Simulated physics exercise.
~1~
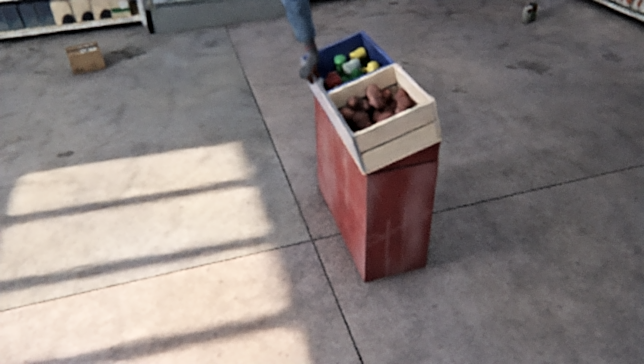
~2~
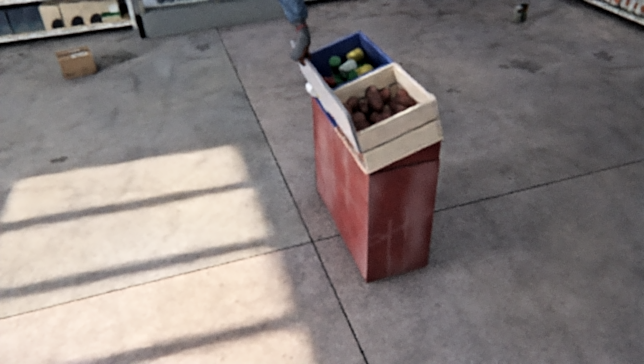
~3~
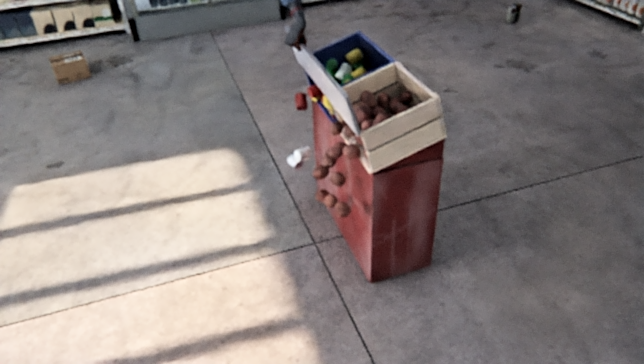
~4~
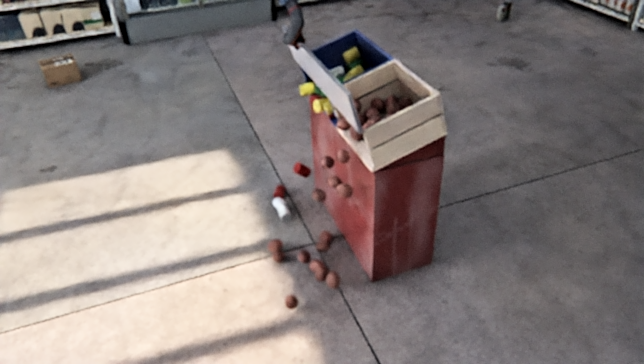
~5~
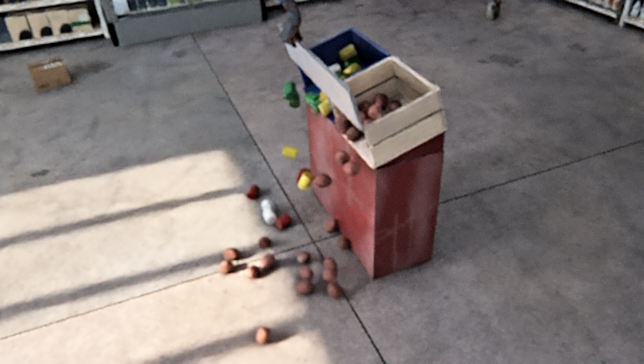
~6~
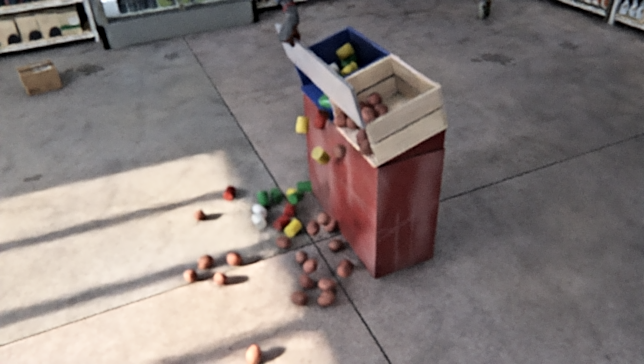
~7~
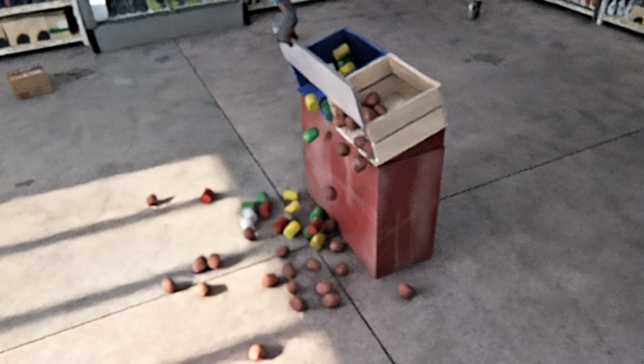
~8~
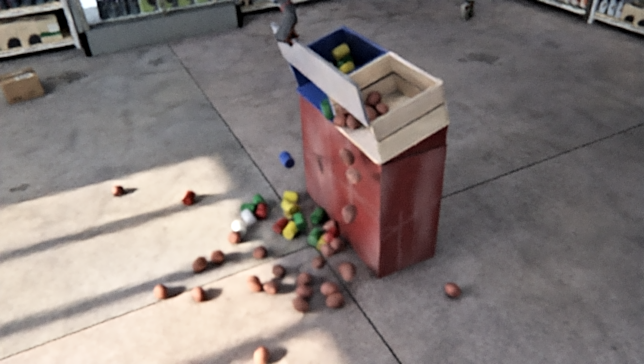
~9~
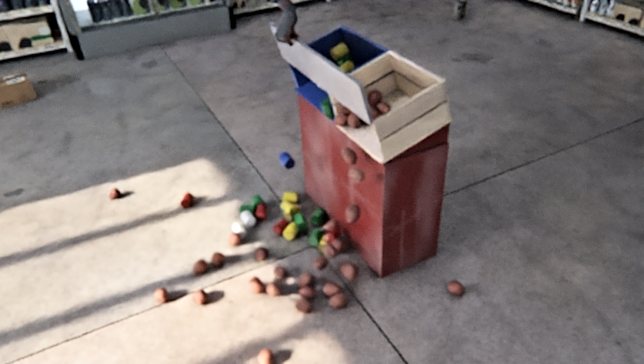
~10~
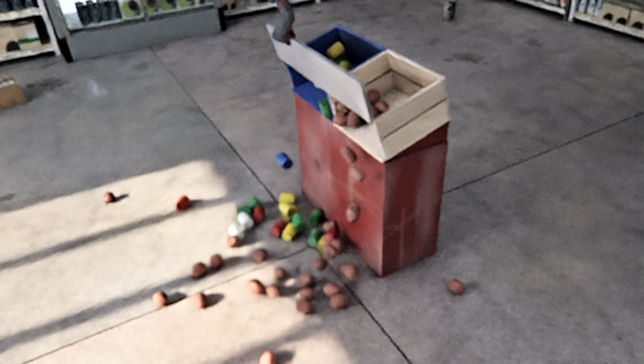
Red potatoes and colourful spice jars tumbled from two tilted chutes onto the concrete floor as a gloved hand lifted the front gate, leaving them scattered around the red stand, with some still in the wooden and blue chutes and the gate held raised.
